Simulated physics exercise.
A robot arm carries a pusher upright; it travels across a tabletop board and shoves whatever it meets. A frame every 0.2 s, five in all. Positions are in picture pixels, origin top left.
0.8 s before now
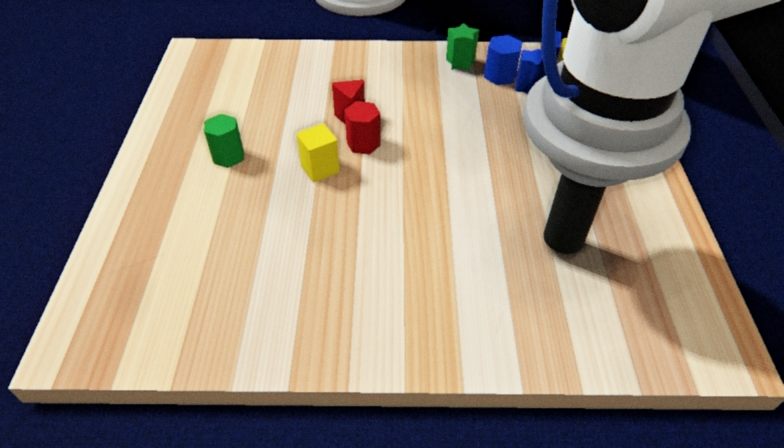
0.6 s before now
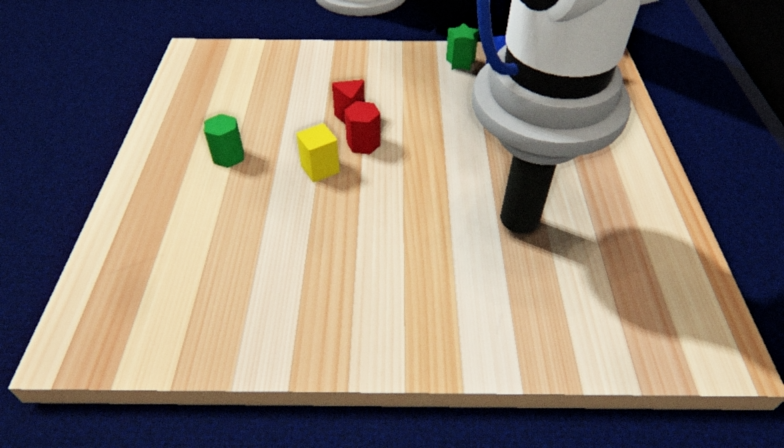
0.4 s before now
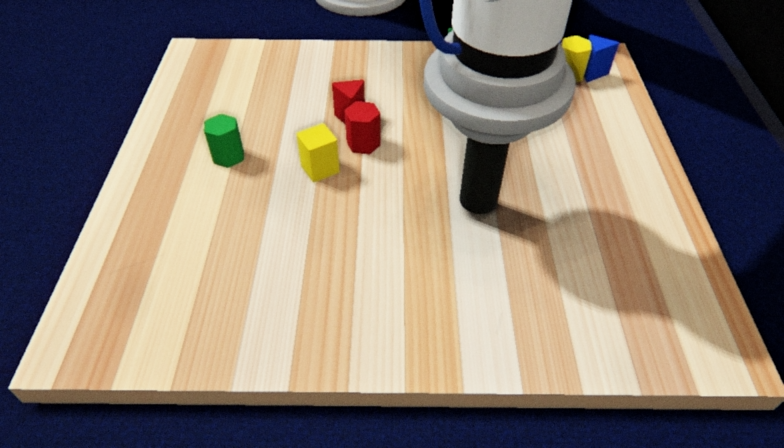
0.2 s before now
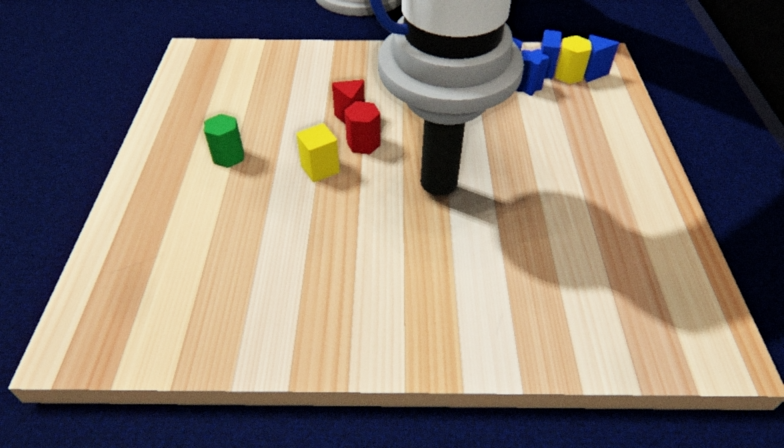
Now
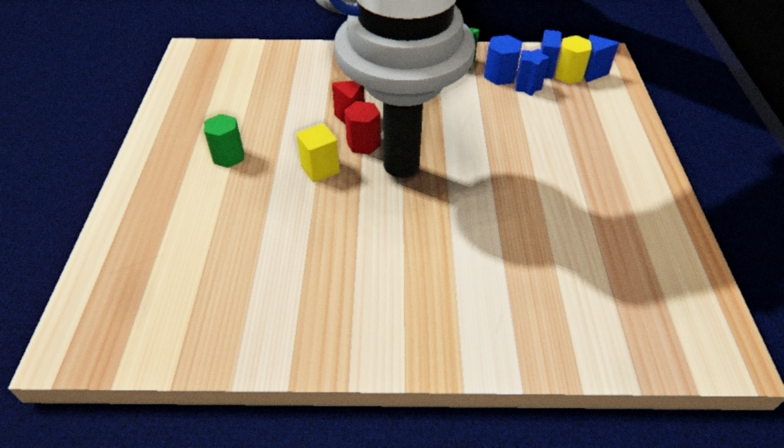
On a striped wooden board with small colored blocks scattered toward its far side, a robotic arm holds a black pusher upright at the right. The arm glides steadily left and slightly away across the bare wood, ending just right of the red hexagon, while every block stays in place.
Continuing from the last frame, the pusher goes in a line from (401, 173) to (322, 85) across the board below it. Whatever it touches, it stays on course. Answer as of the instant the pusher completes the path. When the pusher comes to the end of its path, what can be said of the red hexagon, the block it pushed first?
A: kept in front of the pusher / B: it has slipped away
Choice B: It has slipped away.
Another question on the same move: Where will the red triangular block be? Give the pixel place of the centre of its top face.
Its top middle: (308, 41).
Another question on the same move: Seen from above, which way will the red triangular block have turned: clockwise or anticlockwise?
Clockwise.
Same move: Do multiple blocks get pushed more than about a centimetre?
Answer: Yes.
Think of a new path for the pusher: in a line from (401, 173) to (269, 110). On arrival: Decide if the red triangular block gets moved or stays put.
Displaced.
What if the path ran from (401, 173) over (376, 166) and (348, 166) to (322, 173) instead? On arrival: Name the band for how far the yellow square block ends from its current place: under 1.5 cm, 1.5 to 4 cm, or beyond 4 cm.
Goes 1.5 to 4 cm.
The first path, step by step. One third of the way, pusher (370, 134); red triangular block (343, 80), turned 50° clockwise; red hexagon (341, 98), turned 15° anticlockwise.
Two thirds of the way, pusher (343, 105); red triangular block (331, 66), turned 45° clockwise; red hexagon (311, 87), turned 60° anticlockwise.
At the end, pusher (321, 78); yellow square block unmoved; red triangular block (308, 41), turned 40° clockwise; red hexagon (310, 87), turned 65° anticlockwise.
